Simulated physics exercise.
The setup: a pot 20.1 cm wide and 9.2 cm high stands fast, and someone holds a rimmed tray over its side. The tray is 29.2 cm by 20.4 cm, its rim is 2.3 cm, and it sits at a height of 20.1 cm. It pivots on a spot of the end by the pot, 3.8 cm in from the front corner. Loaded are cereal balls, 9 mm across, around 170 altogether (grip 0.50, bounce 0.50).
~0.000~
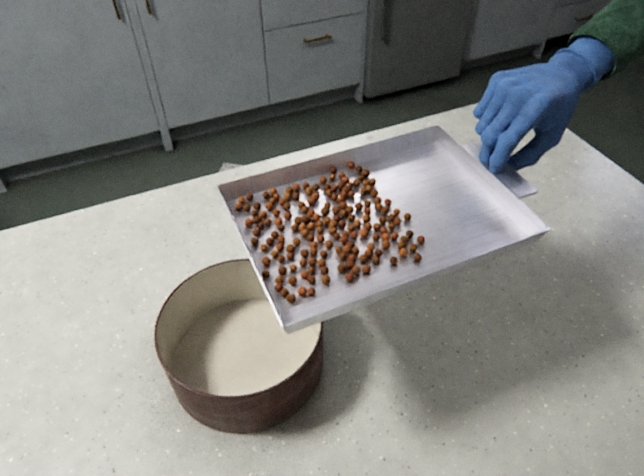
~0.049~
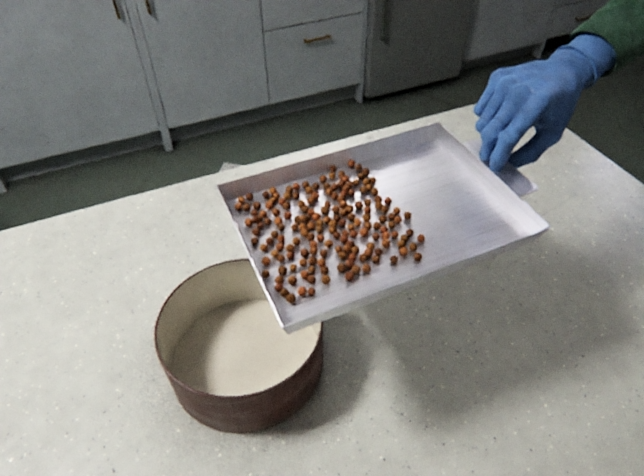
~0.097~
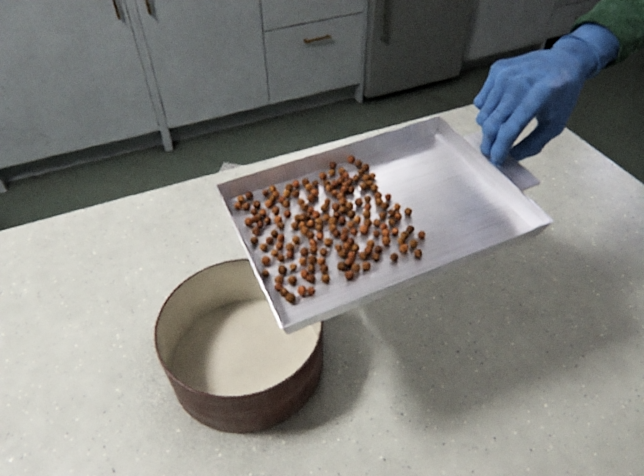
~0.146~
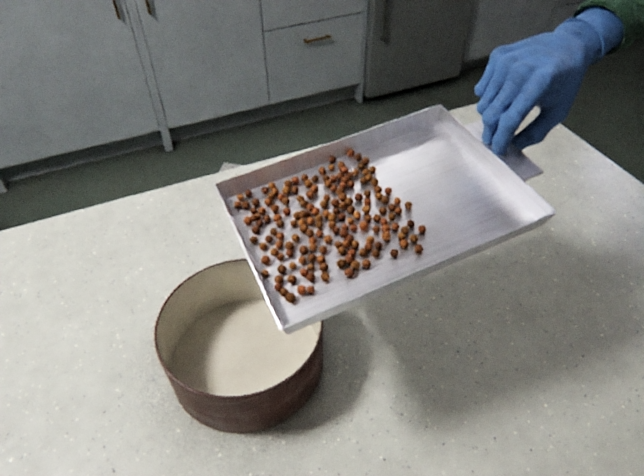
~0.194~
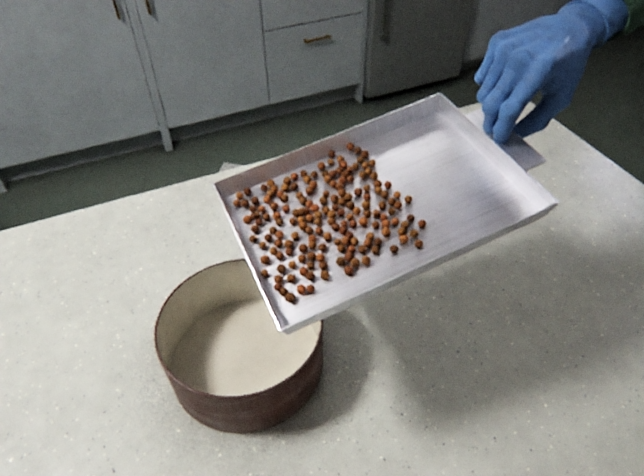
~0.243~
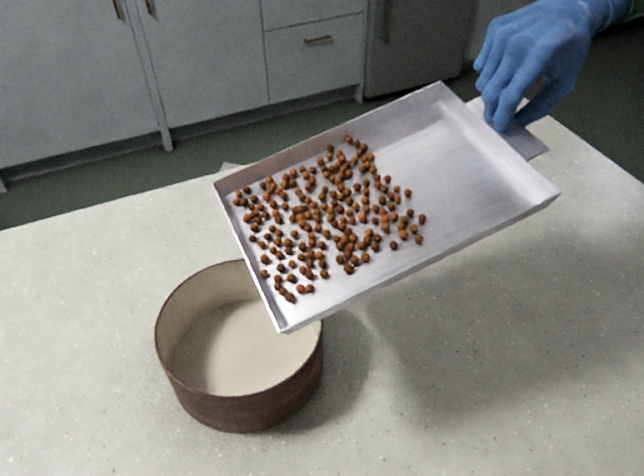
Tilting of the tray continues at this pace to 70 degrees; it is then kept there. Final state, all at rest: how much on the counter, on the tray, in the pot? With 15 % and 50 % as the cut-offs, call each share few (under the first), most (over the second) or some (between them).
My estimate: Counter: Few, tray: Most, pot: Few.
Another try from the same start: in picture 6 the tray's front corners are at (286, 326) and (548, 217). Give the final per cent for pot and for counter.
The pot gets 0 and the counter 5.
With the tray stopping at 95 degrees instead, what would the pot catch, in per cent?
It would be near 60 per cent.
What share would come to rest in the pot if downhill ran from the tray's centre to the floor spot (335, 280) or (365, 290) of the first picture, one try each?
About 0 per cent on the first try and 0 per cent on the second.
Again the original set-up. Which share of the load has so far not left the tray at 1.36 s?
I'd put it at roughly 100 per cent.
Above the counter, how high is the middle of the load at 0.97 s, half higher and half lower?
Roughly 24 cm.
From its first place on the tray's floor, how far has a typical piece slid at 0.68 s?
By then it sits near 6 cm from where it began.
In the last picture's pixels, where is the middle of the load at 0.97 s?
Roughly (261, 236).
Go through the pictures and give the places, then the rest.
In the first frame, tray tilt 0 degrees, front corners at (287, 319) and (541, 227); middle of the pieces at (327, 220); pot at (240, 320).
In the second frame, tray tilt 1 degrees, front corners at (286, 319) and (542, 225); middle of the pieces at (327, 220).
In the third frame, tray tilt 3 degrees, front corners at (286, 320) and (544, 219); middle of the pieces at (327, 217).
In the fourth frame, tray tilt 6 degrees, front corners at (285, 321) and (547, 210), lowest corner left front; middle of the pieces at (327, 214).
In the fifth frame, tray tilt 9 degrees, front corners at (284, 322) and (549, 201), lowest corner left front; middle of the pieces at (326, 210).
In the sixth frame, tray tilt 12 degrees, front corners at (283, 323) and (551, 191), lowest corner left front; middle of the pieces at (325, 207); pot at (240, 320). Its pace works out near 65 degrees a second.
After 0.68 s, tilt 40 degrees; the tray holds 100 %, the pot 0 %.
After 0.97 s, tilt 58 degrees; the tray holds 100 %, the pot 0 %.
Then, at 1.36 s, tilt 70 degrees; the tray holds 100 %, the pot 0 %.
In the end, at 2.0 s, counter 0 %, tray 95 %, pot 0 %.
